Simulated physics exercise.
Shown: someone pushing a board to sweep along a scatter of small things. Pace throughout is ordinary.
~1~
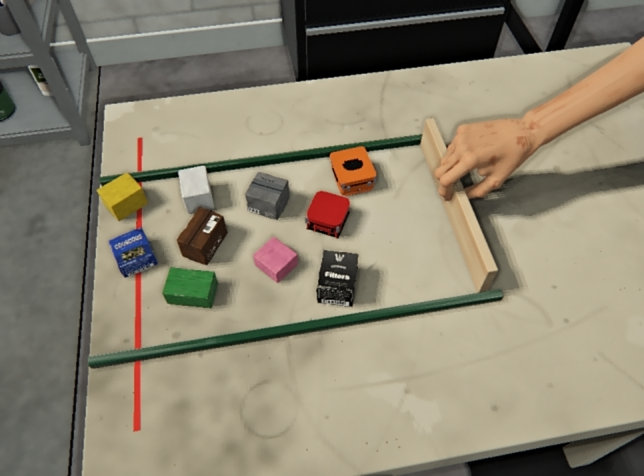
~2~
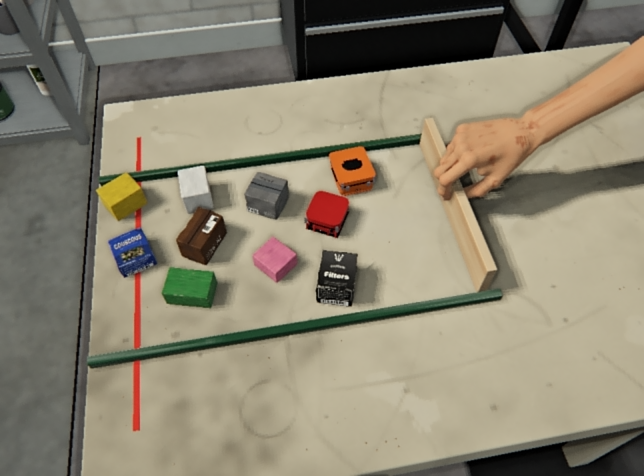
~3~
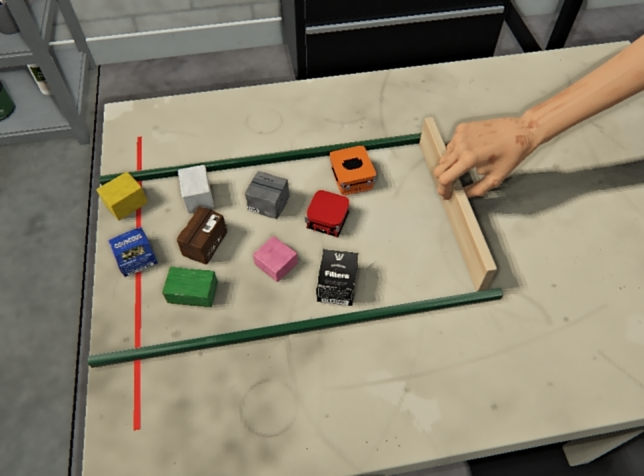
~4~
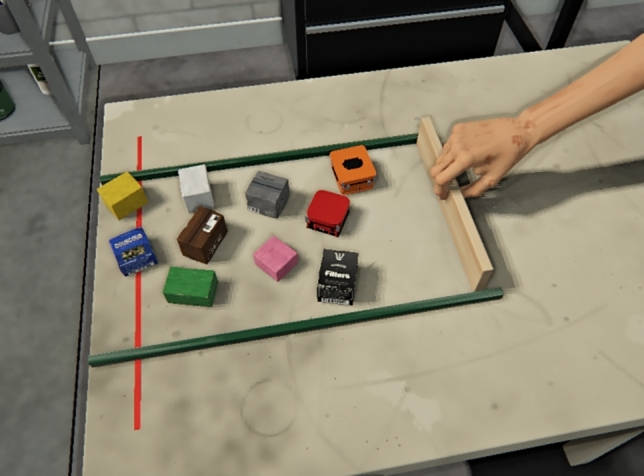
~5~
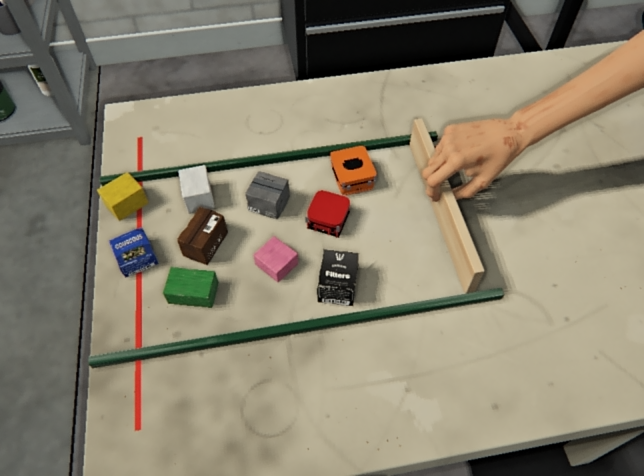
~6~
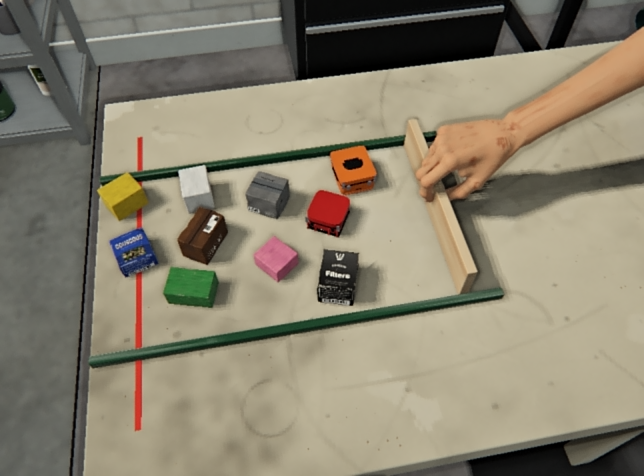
On a pale, stained worktop in a grey room, seen from above at an angle, a red line crosses the left side. Between two green rods lie yellow, blue, green, white, brown, grey, pink, red, orange and black blocks and boxes. At right, a hand holds a wooden board nearly still, then slides it slightly left, without touching the objects, which stay put while the view remains fixed.
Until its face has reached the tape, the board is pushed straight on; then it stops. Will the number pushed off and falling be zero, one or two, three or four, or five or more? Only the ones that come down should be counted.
You'd see five or more of the bits go off the end there.
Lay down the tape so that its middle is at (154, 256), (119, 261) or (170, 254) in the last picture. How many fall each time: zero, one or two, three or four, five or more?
In that order: Three or four; at least five; either one or two.
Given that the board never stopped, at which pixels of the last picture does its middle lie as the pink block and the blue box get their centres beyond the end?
I reckon its middle sits around (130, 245) and then around (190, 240).
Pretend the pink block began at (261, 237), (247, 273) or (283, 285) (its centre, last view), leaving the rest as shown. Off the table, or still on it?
In sequence: It goes; it stays; it goes.
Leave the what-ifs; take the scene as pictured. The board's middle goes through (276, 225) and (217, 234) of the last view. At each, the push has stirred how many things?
The first count is 7, and then it's 10.
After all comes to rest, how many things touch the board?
3.
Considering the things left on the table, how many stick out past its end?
Tally: 1.
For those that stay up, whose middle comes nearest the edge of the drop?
Nearest once everything settles: Pink block.
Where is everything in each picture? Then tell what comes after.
In the first frame, yellow block (123, 197); blue box (133, 253); green block (191, 288); board (454, 200); tape (139, 259).
In the second frame, blue box (132, 252); brown box (202, 236).
In the third frame, green block (191, 287); pink block (275, 259).
In the fourth frame, yellow block (123, 196); grey box (268, 195).
In the fifth frame, blue box (134, 252); red case (329, 214).
In the sixth frame, yellow block (123, 197); blue box (134, 252); green block (191, 287); board (436, 201); tape (139, 258).
Early on, none off yet; yellow block at rest near (123, 197); blue box at rest near (134, 252); green block at rest near (191, 287).
A while later, none off yet; yellow block at rest near (123, 197); blue box at rest near (134, 252); green block at rest near (190, 288).
Further along, none off yet; yellow block leaning a little near (85, 204); blue box travelled about its own width near (86, 250); green block travelled about its own width near (120, 311).
Finally, the number that fall off is five or more; lost, grey box, brown box, white block, green block, blue box and yellow block.
